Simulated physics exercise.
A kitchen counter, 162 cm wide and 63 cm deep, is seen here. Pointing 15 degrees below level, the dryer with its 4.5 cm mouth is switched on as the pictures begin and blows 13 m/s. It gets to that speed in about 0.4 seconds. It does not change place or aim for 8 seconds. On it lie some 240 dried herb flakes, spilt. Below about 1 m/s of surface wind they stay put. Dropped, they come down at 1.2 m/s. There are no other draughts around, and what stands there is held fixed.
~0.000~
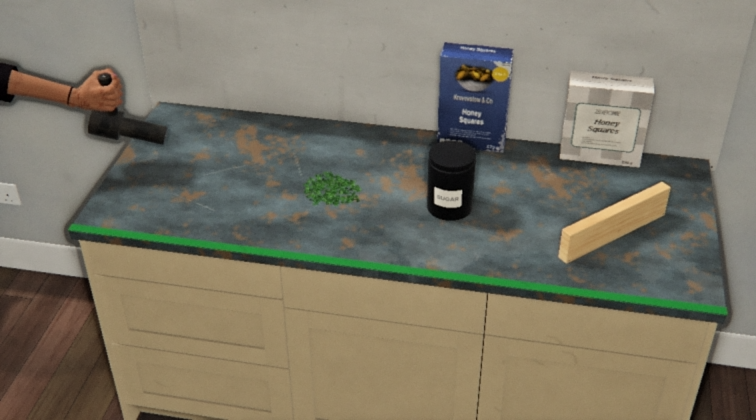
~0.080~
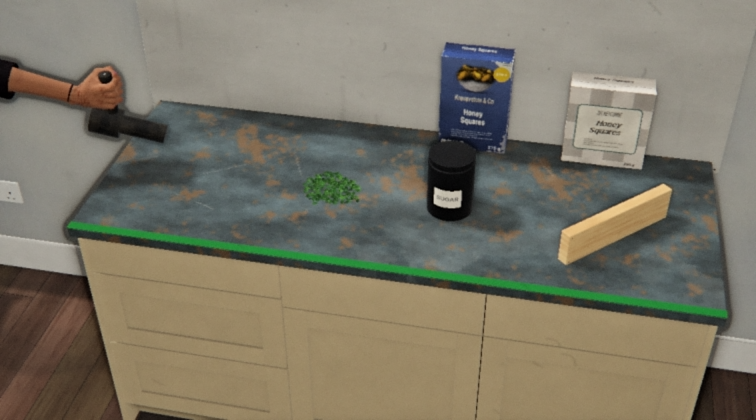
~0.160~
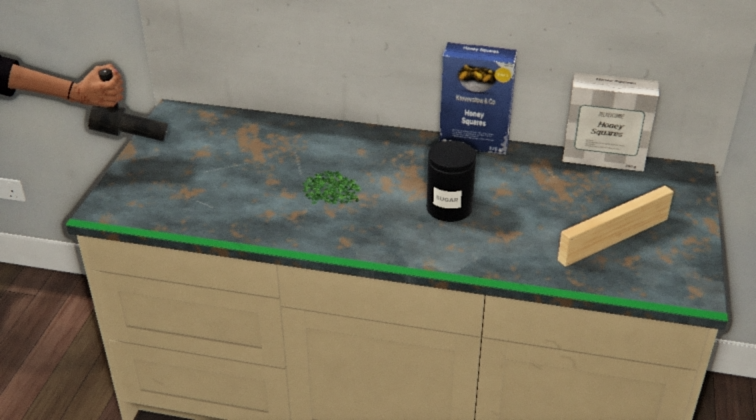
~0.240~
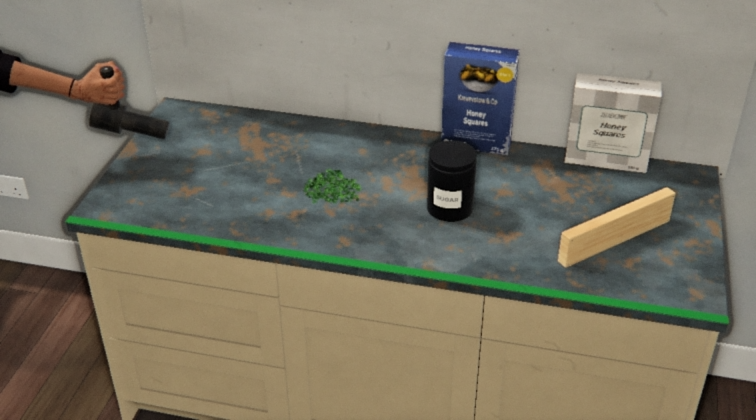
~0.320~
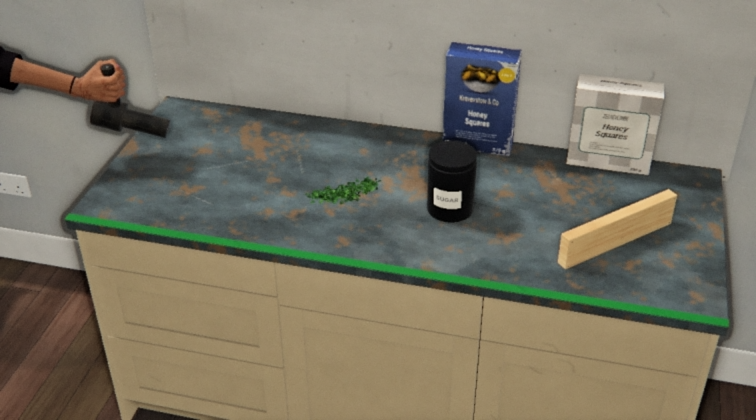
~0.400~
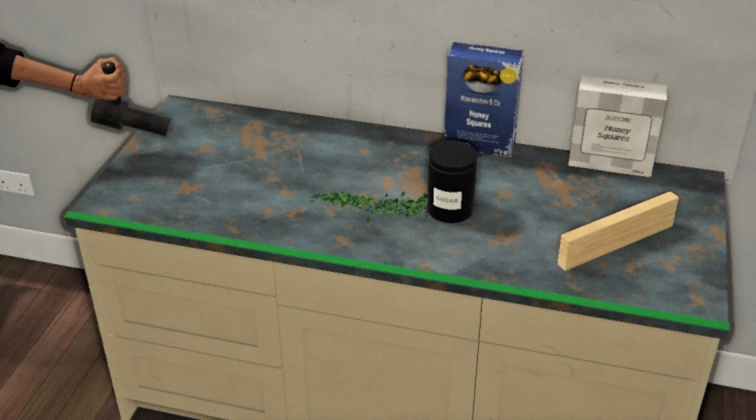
Green herb flakes lie still on a counter, then scatter rightward toward a black jar as a hand holds a dryer.
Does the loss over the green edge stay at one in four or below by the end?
No, it goes above one in four.
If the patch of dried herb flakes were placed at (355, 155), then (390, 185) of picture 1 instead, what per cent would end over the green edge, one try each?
First try about 0 per cent, second about 30 per cent.
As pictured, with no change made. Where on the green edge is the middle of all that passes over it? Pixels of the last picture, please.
(606, 310).
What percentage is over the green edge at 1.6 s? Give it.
I'd say near 50 per cent by then.
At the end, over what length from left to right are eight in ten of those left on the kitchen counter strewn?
I'd say close to 40 cm.
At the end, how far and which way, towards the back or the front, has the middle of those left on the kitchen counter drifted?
Shift: Towards the near end, some 15 cm.
After 1.6 s, 54 % are over the green edge; the middle of those still in play is near (647, 284); 39 % have settled or left.
After 2.6 s, 61 % are over the green edge; the middle of those still in play is near (623, 280); 69 % have settled or left.
After 4.4 s, 62 % are over the green edge; the middle of those still in play is near (567, 277); 76 % have settled or left.
After 8.0 s, at the end, 64 % are over the green edge; the middle of those still in play is near (557, 262).
